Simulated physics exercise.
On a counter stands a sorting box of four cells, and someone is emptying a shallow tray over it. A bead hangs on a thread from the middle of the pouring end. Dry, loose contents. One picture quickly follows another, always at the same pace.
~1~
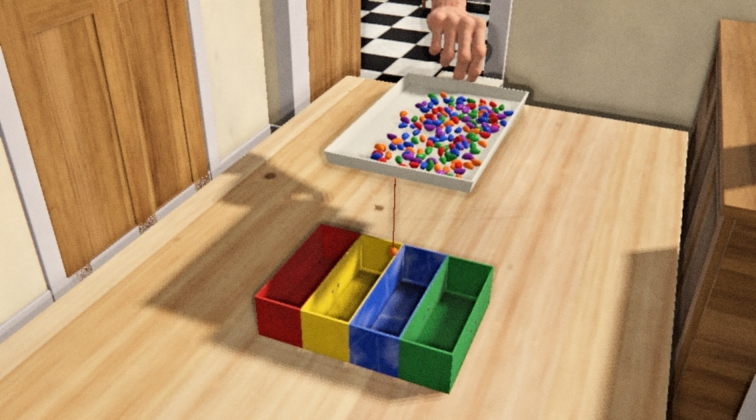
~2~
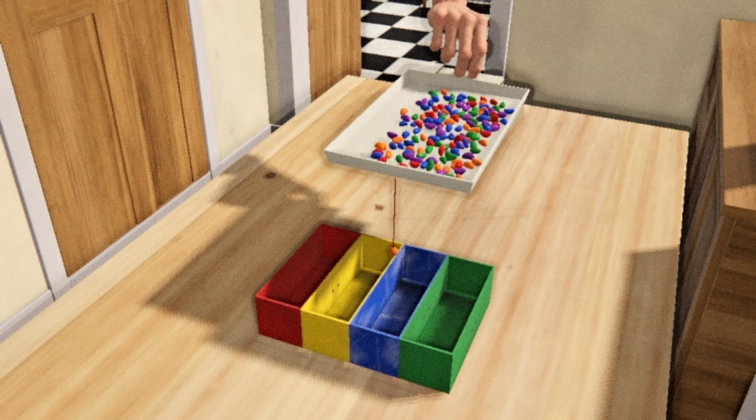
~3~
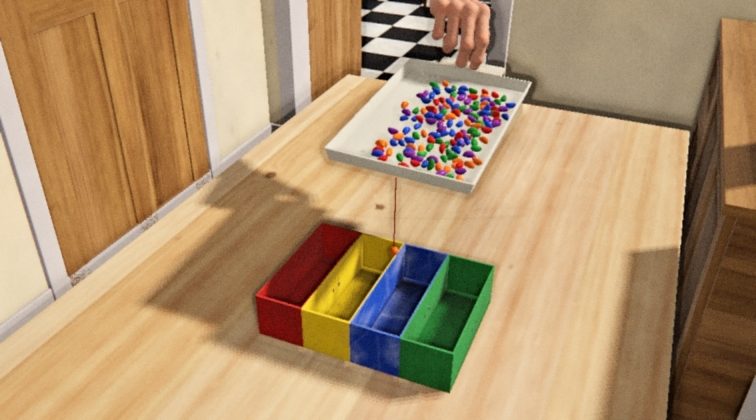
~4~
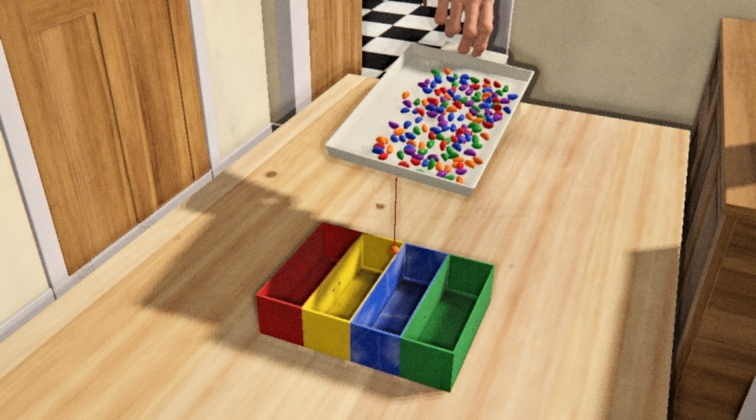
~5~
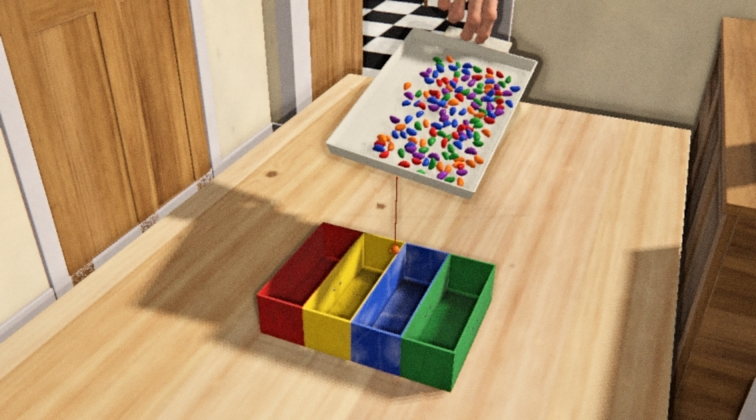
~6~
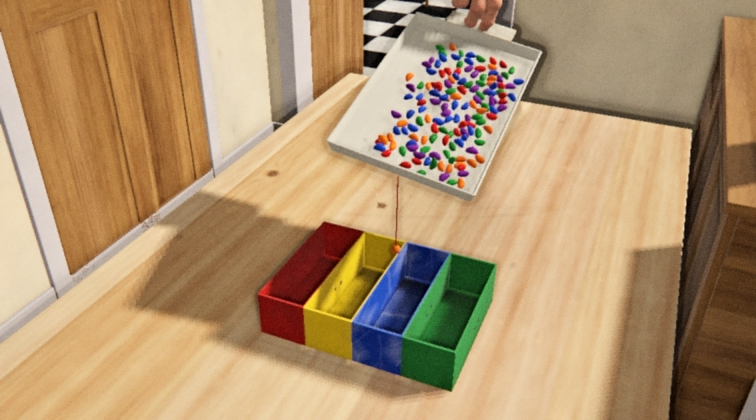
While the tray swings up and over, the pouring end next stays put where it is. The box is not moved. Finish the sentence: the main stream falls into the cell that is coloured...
The main stream falls into the cell that is coloured green.
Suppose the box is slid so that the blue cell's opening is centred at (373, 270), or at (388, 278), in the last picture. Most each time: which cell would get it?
Placing A: The green cell / placing B: The green cell.
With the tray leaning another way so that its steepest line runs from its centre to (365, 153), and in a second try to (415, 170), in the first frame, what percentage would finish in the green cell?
0 per cent, then 30 per cent.
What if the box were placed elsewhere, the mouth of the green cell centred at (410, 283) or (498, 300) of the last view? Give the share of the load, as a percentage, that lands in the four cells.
Around 30 per cent for the first position, around 100 per cent for the second.
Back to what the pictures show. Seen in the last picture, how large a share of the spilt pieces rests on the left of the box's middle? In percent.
Close to 0 per cent.
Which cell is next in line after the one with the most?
Rank 2: The cell in blue.
Just after the last frame, tray tipped steeply; every one on the tray.
A moment on, tray tipped past a quarter turn; roughly two thirds on the tray; just a few in the green cell; just a few in the blue cell; roughly a quarter falling or outside the box.
Further on, tray tipped past a quarter turn; roughly two thirds in the green cell; roughly a quarter in the blue cell; about a tenth falling or outside the box.
When it is over, tray tipped past a quarter turn; roughly two thirds in the green cell; roughly a quarter in the blue cell; not one in the yellow cell; not one in the red cell; about a tenth outside the box.
